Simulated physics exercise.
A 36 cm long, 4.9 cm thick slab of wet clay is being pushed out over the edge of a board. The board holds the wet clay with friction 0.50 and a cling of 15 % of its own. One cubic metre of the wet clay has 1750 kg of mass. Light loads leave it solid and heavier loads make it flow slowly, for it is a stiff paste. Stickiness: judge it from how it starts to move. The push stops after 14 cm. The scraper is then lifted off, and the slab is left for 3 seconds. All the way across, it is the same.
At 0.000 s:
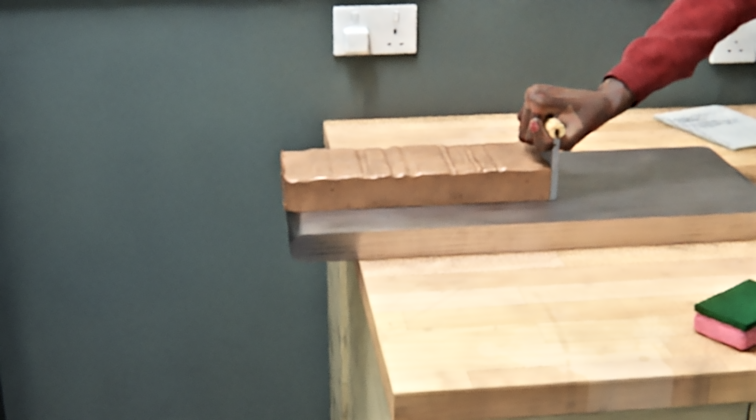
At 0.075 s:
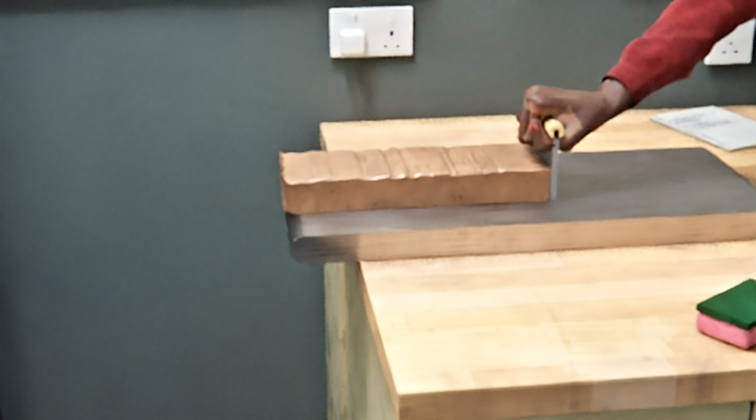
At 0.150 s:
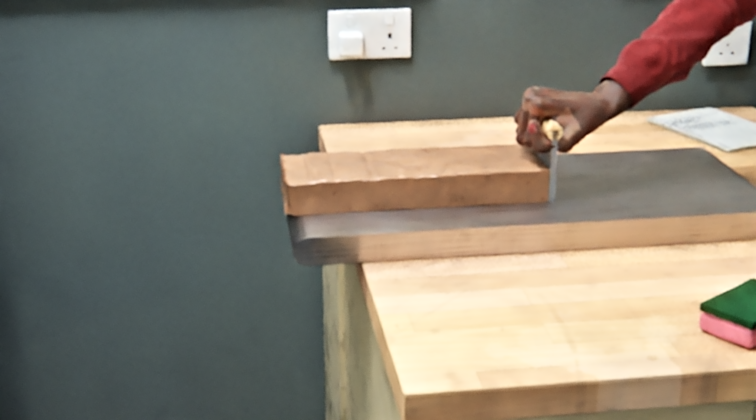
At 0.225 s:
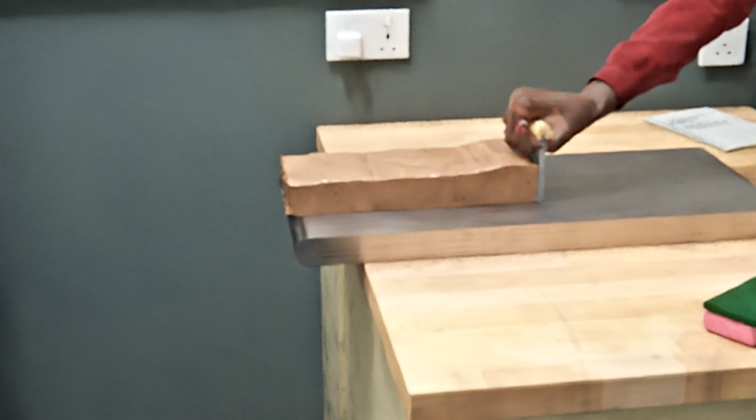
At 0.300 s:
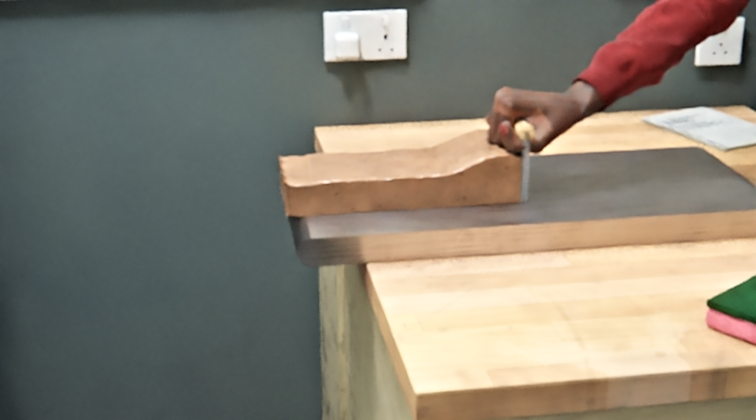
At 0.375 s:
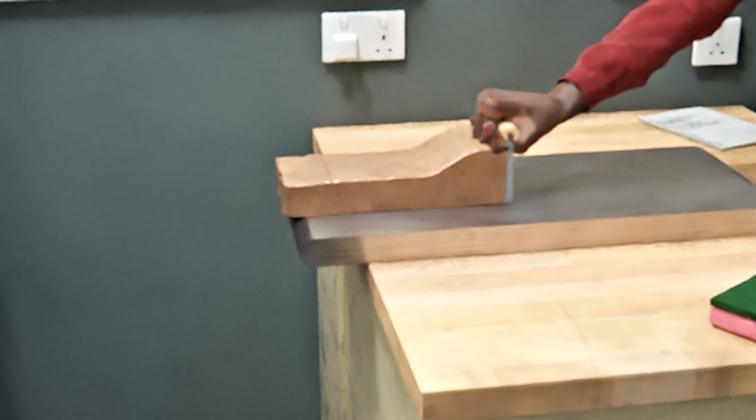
On a grey board laid over a wooden worktop, a hand in a red sleeve holds a scraper against a long brown block of wet clay, then pushes left, and the clay shortens and bulges upward beside the blade.
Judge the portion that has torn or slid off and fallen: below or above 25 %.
Looks to me like it finishes shy of the 25 % mark.
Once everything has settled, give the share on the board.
Around 80 per cent stays on the board.
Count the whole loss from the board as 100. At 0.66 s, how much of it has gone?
It comes to around 100 %.
By 0.66 s, 81 % lies on the board and 0 % has fallen.
By 0.99 s, 81 % lies on the board and 18 % has fallen.
By 1.32 s, 81 % lies on the board and 18 % has fallen.
By 1.65 s, 81 % lies on the board and 18 % has fallen.
By 3.65 s, at the end, 81 % lies on the board and 18 % has fallen.
